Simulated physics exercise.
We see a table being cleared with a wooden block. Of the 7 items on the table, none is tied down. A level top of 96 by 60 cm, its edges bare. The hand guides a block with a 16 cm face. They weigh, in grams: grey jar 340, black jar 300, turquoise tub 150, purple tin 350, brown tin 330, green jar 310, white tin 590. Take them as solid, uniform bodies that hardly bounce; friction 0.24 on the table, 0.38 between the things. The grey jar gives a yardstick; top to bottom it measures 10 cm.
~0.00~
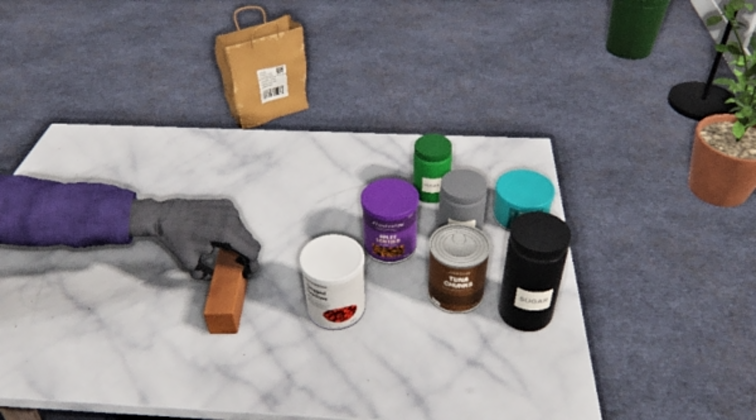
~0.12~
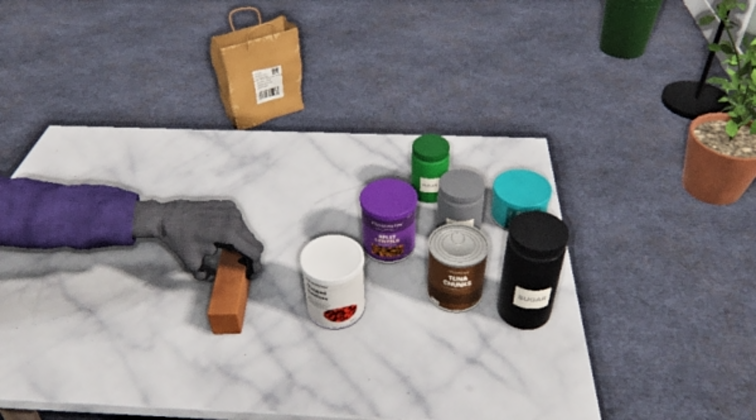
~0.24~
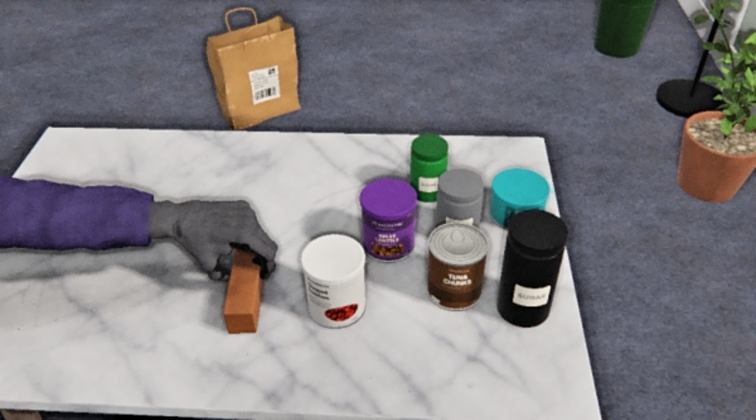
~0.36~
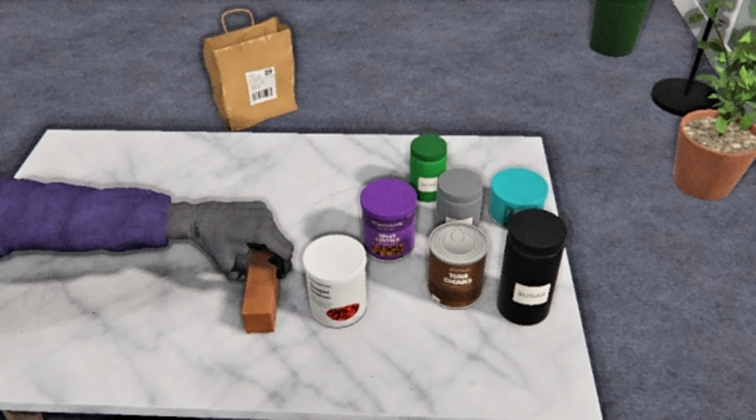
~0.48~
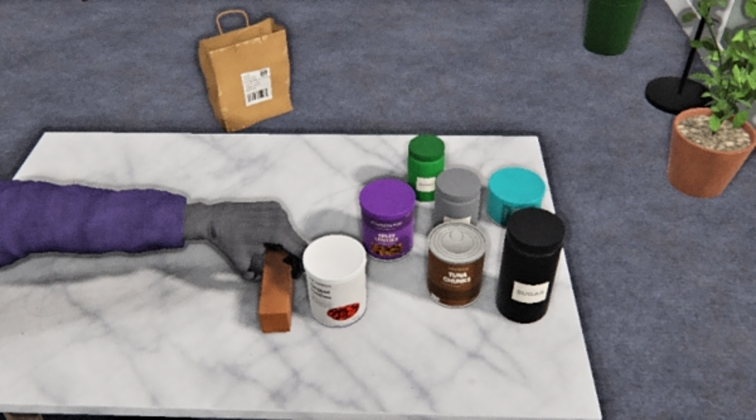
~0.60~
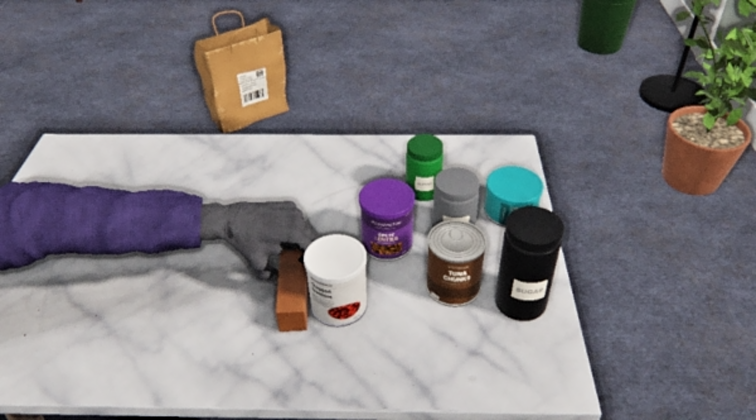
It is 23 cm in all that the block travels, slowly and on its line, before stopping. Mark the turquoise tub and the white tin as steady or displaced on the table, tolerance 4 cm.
Marks: Turquoise tub steady; white tin displaced.
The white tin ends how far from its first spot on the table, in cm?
Start to finish, roughly 14 cm.
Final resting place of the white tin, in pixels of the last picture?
It finishes at roughly (435, 277).
After 0.90 s, 14 cm of push; white tin slid 5 cm near (373, 279).
After 1.20 s, 20 cm of push; white tin slid 10 cm near (411, 278); purple tin slid 2 cm.
After 1.40 s, 23 cm of push; white tin slid 14 cm near (434, 277); purple tin slid 5 cm; brown tin slid 4 cm.
At rest (1.8 s), not toppled but over 4 cm from the start, purple tin, brown tin and white tin; the other 4 in place, give or take 4 cm. Seen from the same camera at the end, turquoise tub near (513, 197), white tin near (435, 277).
